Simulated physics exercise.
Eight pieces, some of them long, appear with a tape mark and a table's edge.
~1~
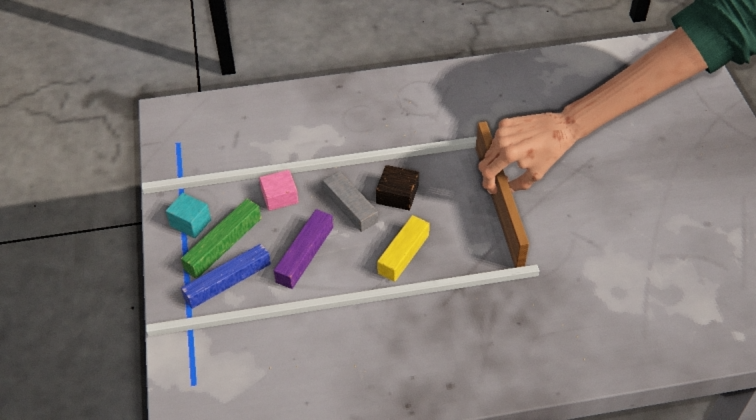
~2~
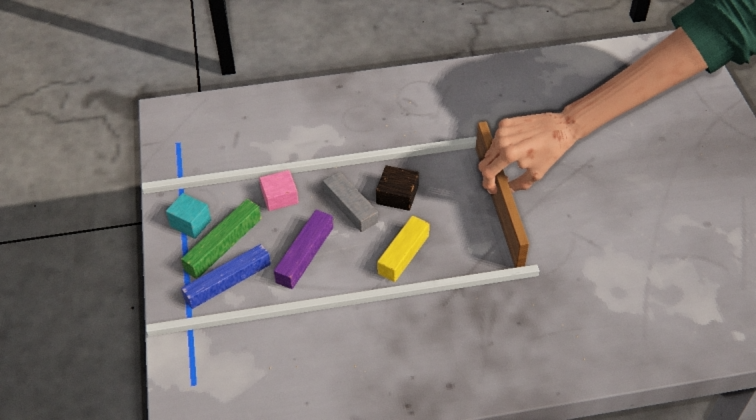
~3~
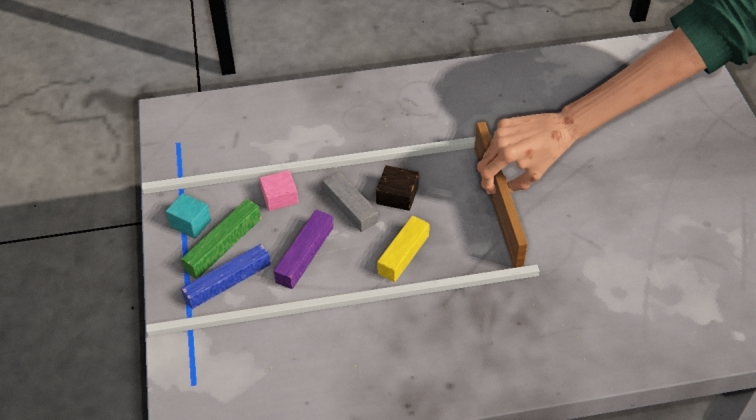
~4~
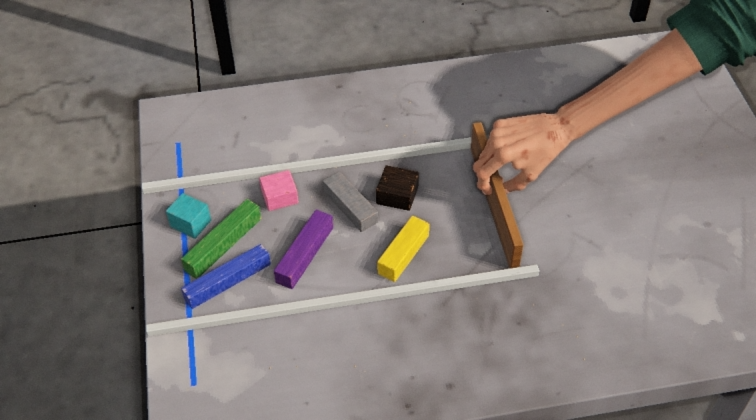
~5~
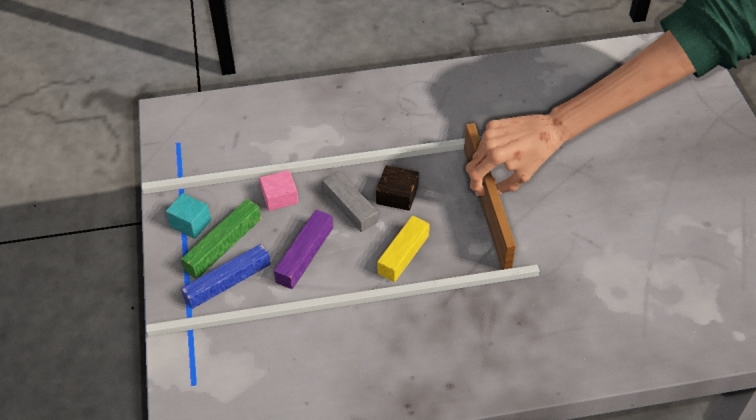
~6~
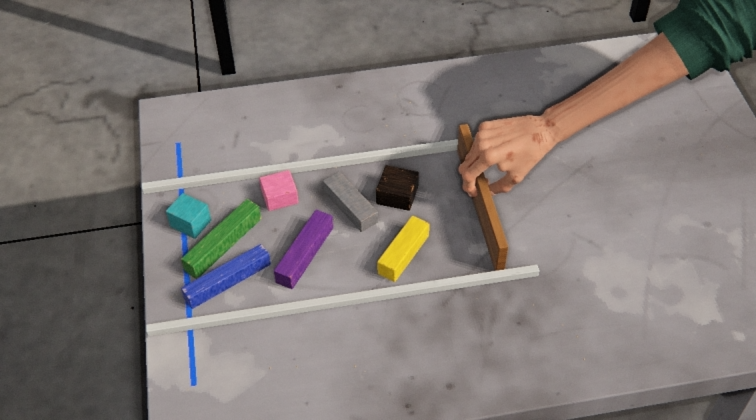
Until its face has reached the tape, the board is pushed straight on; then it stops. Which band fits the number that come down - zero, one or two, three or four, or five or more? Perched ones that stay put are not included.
The band that fits is five or more.
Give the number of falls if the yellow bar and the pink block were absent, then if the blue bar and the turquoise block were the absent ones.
Tally of falls: 4 for the first try, 4 for the second.
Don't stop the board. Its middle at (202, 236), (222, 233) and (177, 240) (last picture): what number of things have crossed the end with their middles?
Result per place: 4; 3; 6.
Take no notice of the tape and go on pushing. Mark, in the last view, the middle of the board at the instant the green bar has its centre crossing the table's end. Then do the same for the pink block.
(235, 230) and (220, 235), more or less.
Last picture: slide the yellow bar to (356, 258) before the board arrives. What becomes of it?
Result: The yellow bar remains aboard.
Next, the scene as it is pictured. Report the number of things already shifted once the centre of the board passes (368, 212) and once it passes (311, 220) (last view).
At that stage 4; at the next, 7.
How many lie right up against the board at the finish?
In total, 2.
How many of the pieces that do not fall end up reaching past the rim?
Overhanging ones - 0.
Early on, none off yet; turquoise block at rest near (189, 216); green bar at rest near (222, 238); blue bar at rest near (227, 276).
Finally, the number that fall off is five or more; lost, grey bar, purple bar, pink block, blue bar, green bar and turquoise block.
